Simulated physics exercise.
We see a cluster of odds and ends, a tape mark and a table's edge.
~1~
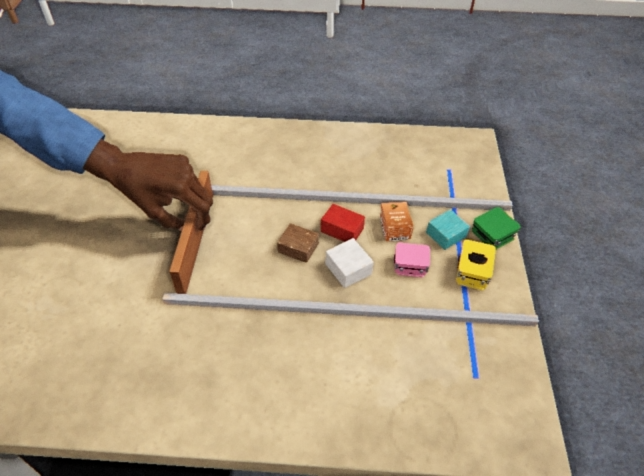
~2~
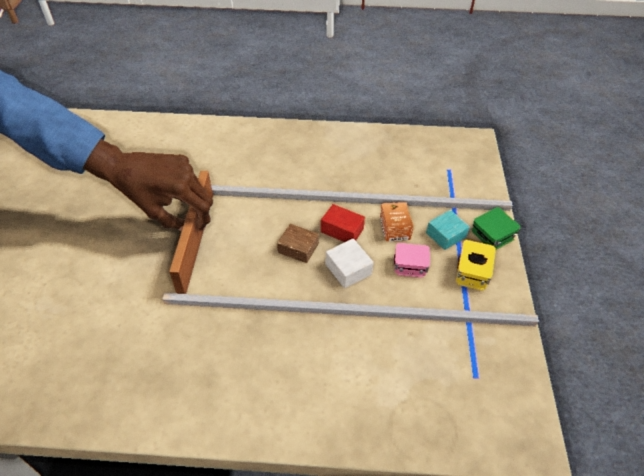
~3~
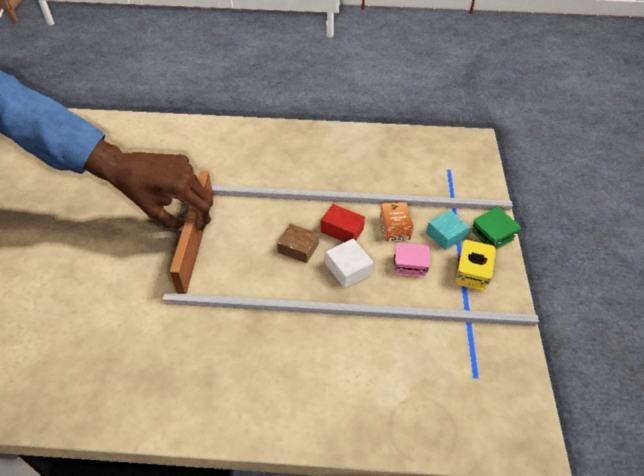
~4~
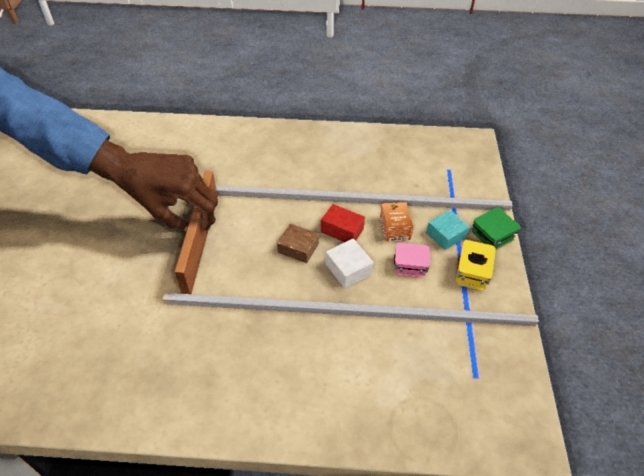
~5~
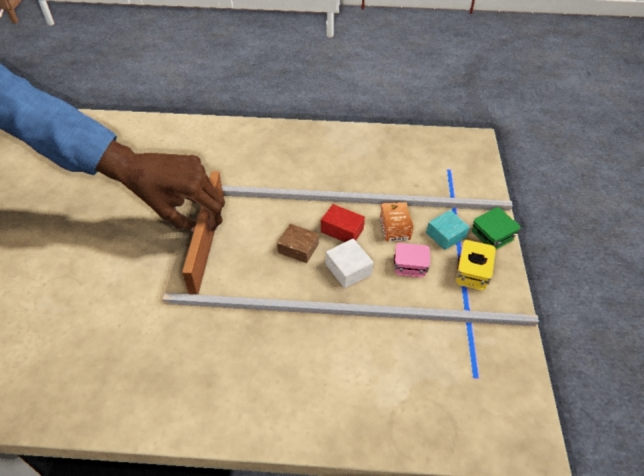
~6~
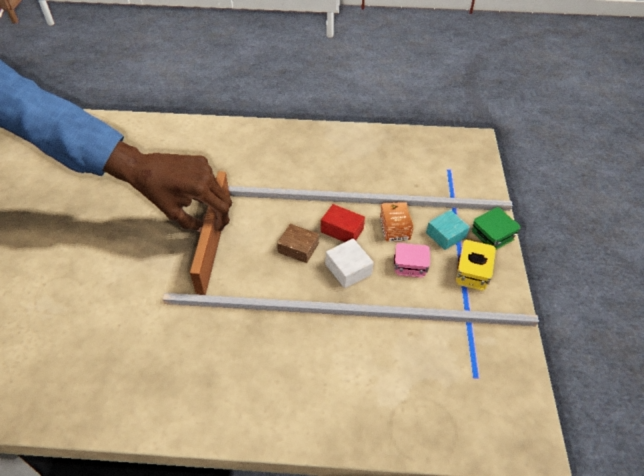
To begin with, a hand holds an upright wooden board still at the left end of two rails on a table, with eight coloured blocks lying between them toward a blue tape line. Then the hand slides the board slightly right, while the blocks stay where they are, untouched.
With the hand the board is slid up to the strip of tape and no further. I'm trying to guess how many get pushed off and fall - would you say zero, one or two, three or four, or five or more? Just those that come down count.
I would say three or four.
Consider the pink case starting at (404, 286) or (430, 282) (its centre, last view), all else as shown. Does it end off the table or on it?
Taking the two places in turn: It doesn't drop, then it doesn't drop.
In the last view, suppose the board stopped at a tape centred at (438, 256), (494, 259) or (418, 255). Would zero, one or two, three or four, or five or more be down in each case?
Tape one gives either one or two, tape two gives five or more, and tape three gives one or two.
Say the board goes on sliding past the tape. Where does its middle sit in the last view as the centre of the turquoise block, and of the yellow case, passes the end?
First it's close to (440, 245), next close to (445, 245).
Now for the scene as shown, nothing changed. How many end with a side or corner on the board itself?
3.
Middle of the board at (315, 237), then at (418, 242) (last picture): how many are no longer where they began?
That makes 3 at the first spot and 8 at the second.
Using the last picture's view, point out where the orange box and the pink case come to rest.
(509, 225) and (514, 267), approximately.
Early on, none off yet; green case at rest near (495, 230); yellow case at rest near (475, 266); turquoise block at rest near (448, 230).
Finally, the number that fall off is three or four; lost, turquoise block, yellow case and green case.
